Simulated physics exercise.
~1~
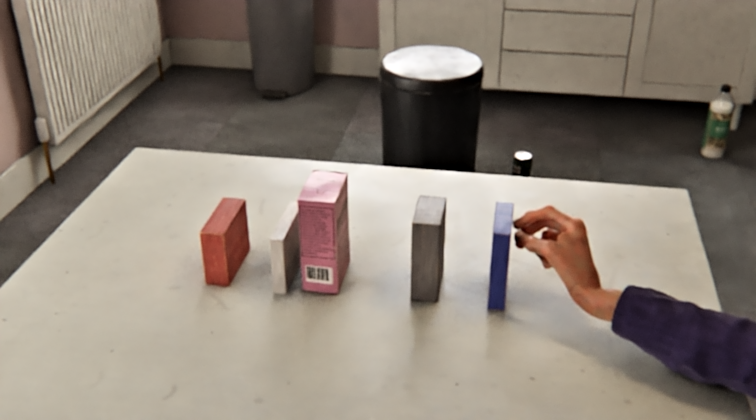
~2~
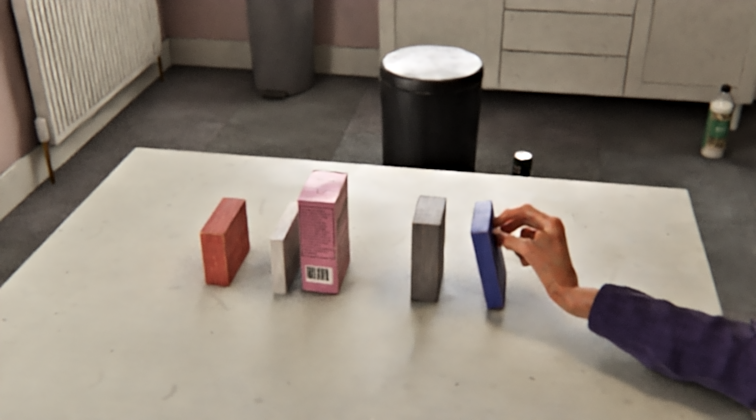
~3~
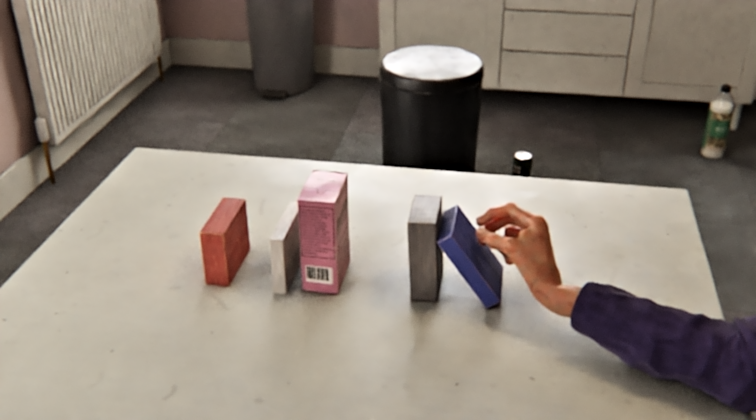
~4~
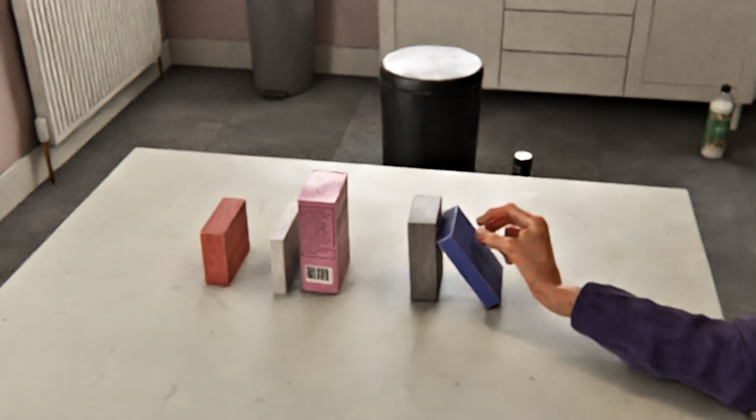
The blue block was tipped to the left by a hand until it came to rest leaning against the grey board, which stayed upright, while the pink packet, the white block and the red board farther left stood untouched.
